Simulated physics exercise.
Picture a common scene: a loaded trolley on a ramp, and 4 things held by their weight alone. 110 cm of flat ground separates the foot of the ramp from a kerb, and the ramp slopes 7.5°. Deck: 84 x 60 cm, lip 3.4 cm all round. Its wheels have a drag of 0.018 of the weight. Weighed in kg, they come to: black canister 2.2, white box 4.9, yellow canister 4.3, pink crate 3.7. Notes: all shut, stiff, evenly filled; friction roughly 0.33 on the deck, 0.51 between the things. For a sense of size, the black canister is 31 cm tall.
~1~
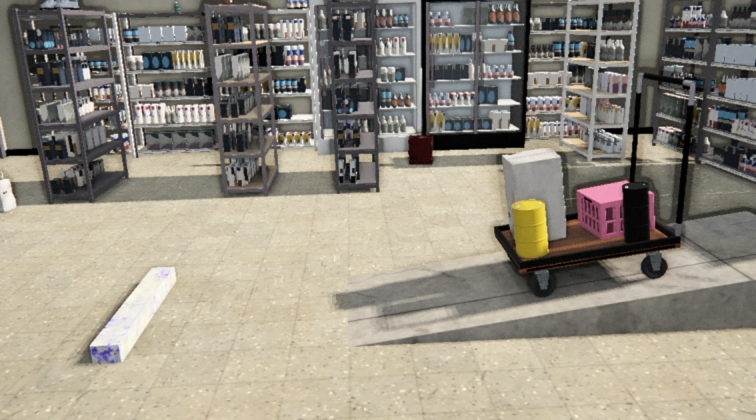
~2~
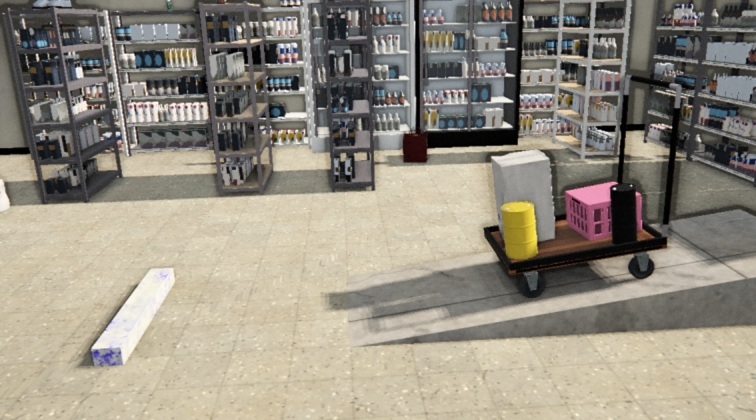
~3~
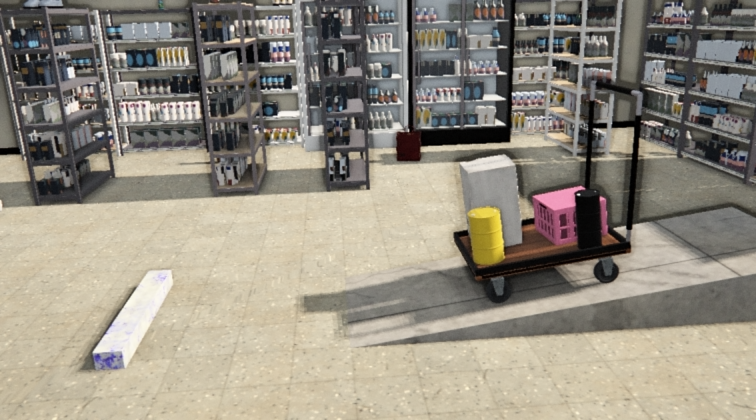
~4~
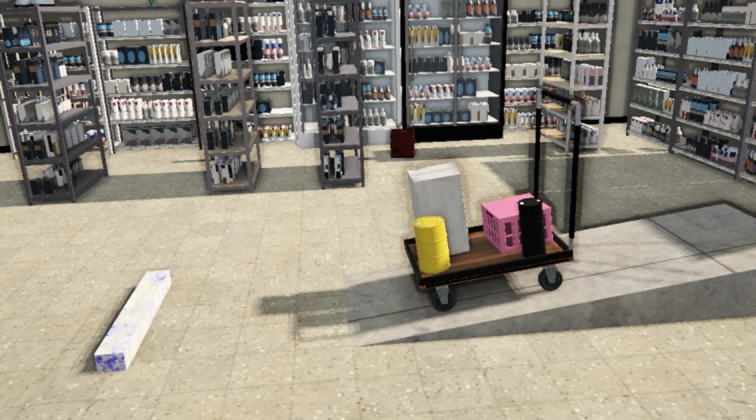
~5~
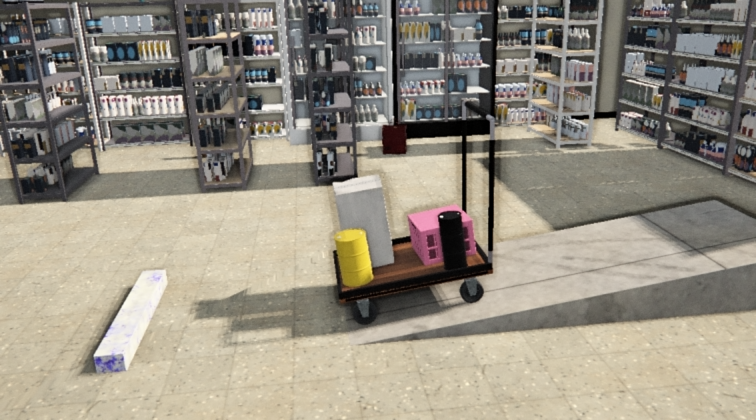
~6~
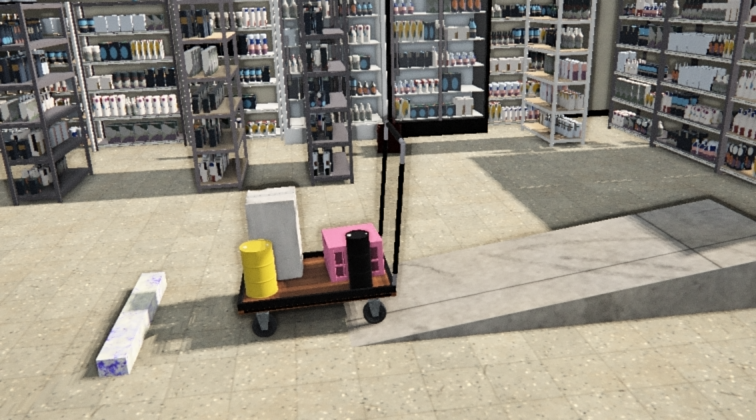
A loaded trolley rolls leftward down a low grey ramp and onto the tiled floor of a shop-like room lined with shelves of bottles, seen from slightly above and side-on. On its brown deck stand a yellow canister at the left, a tall white box behind it, a pink crate and a black canister at the right. The trolley draws near a pale, purple-flecked kerb while the view pans slightly right.
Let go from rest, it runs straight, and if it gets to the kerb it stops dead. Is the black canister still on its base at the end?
Yes.
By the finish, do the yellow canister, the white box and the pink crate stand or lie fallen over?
Here's how it ends: The yellow canister comes down, the white box comes down, and the pink crate never goes down.
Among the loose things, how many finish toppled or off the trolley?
Total: 2.
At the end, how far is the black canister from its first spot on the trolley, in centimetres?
Roughly 36 cm.
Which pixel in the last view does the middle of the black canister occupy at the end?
Near (177, 278).
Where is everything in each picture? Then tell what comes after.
Kerb 204 cm ahead; black canister (636, 213); white box (534, 196), in the first picture.
Kerb 200 cm ahead; pink crate (602, 210); white box (523, 198), in the second picture.
Kerb 182 cm ahead; yellow canister (486, 236); pink crate (569, 215), in the third picture.
Kerb 153 cm ahead; white box (438, 211); yellow canister (432, 244), in the fourth picture.
Kerb 111 cm ahead; pink crate (441, 234); white box (364, 223), in the fifth picture.
Kerb 57 cm ahead; black canister (359, 260); yellow canister (259, 269), in the sixth picture.
Then, 0.40 s after the last picture, trolley at the kerb; black canister slid 5 cm near (239, 273); yellow canister tipped 7° from how it sat; white box slid 5 cm.
Then, 0.70 s after the last picture, trolley at the kerb; yellow canister now off the trolley; black canister slid 33 cm near (183, 278); white box tipped 32° from how it sat.
Then, 1.10 s after the last picture, trolley at the kerb; white box now off the trolley; black canister slid 37 cm near (177, 278); pink crate slid 20 cm.
Then, 1.60 s after the last picture, trolley at the kerb; black canister slid 37 cm near (177, 278); pink crate slid 20 cm.
At rest, off the trolley and tipped over, white box and yellow canister; not toppled but over 10 cm from the start, black canister and pink crate. Seen from the same camera at the end, black canister near (177, 278).
